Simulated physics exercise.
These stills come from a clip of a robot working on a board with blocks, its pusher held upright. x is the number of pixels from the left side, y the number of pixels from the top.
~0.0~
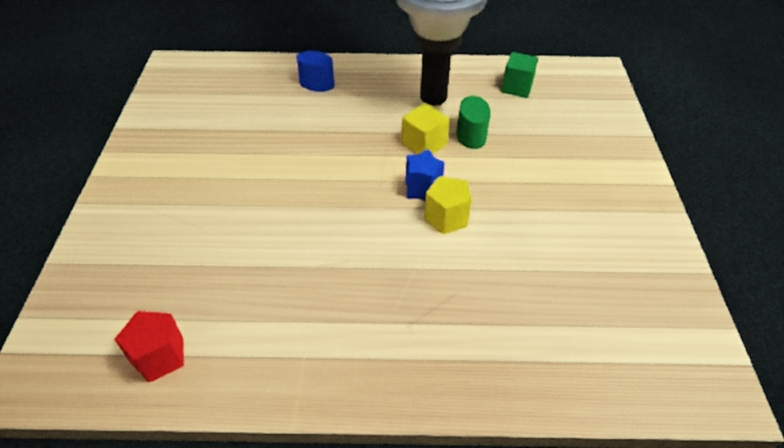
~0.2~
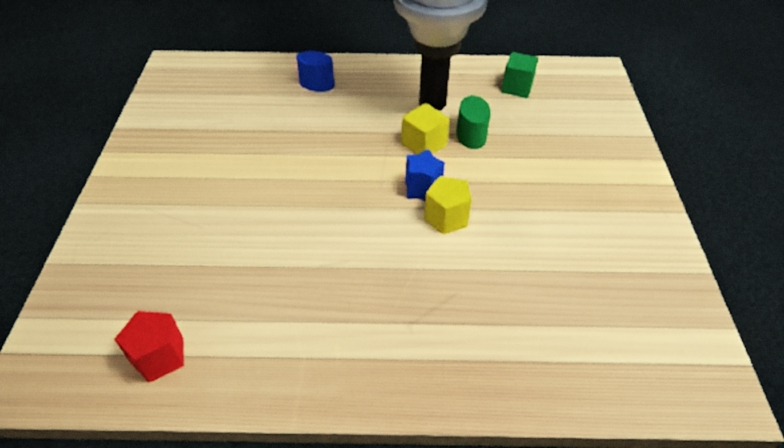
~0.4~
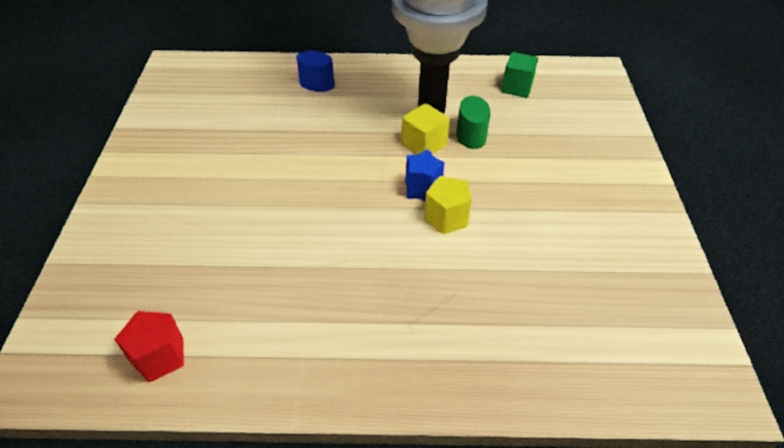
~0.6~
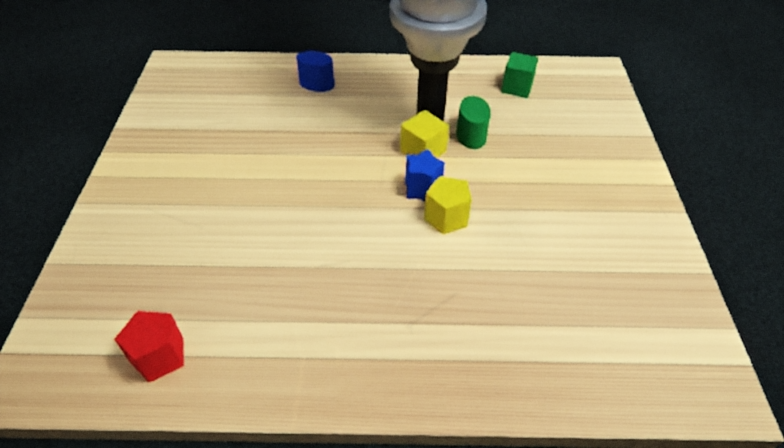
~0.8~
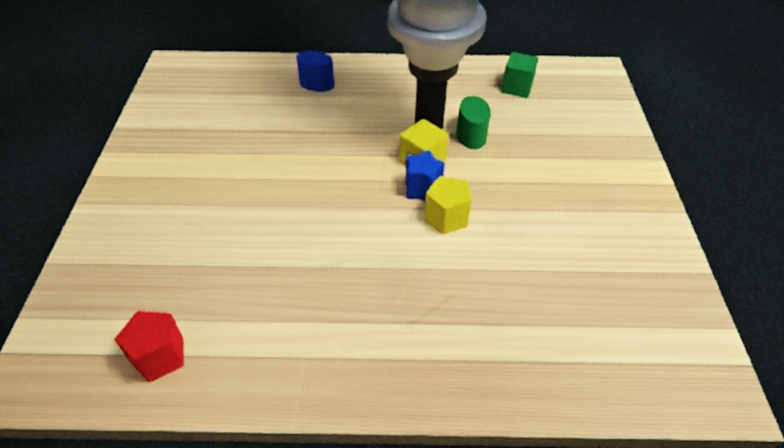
On a wooden board scattered with colourful blocks, a robot's black-tipped arm moved toward the viewer and pushed the yellow square block a short way, up close to the blue star; the other blocks stayed still.
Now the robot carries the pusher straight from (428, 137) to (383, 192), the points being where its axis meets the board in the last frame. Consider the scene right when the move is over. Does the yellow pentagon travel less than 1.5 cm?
Short answer: No.
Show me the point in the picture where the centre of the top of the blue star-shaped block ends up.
At (433, 203).
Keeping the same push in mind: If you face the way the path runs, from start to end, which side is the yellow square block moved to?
It will end up to the left.
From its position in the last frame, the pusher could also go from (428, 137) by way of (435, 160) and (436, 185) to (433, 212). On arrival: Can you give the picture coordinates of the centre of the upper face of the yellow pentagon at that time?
It ends at (458, 208).
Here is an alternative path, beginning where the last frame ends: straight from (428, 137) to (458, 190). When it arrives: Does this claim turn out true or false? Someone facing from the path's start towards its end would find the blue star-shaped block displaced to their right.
That claim is true.
What follows on the original path. Halfway along, pusher (407, 154); blue star-shaped block (433, 183); yellow square block (412, 160), turned 45° anticlockwise; yellow pentagon (459, 205).
At the end, pusher (383, 182); blue star-shaped block (433, 203), turned 25° anticlockwise; yellow square block (398, 189), turned 80° anticlockwise; yellow pentagon (471, 213), turned 30° anticlockwise; green oval block unmoved.
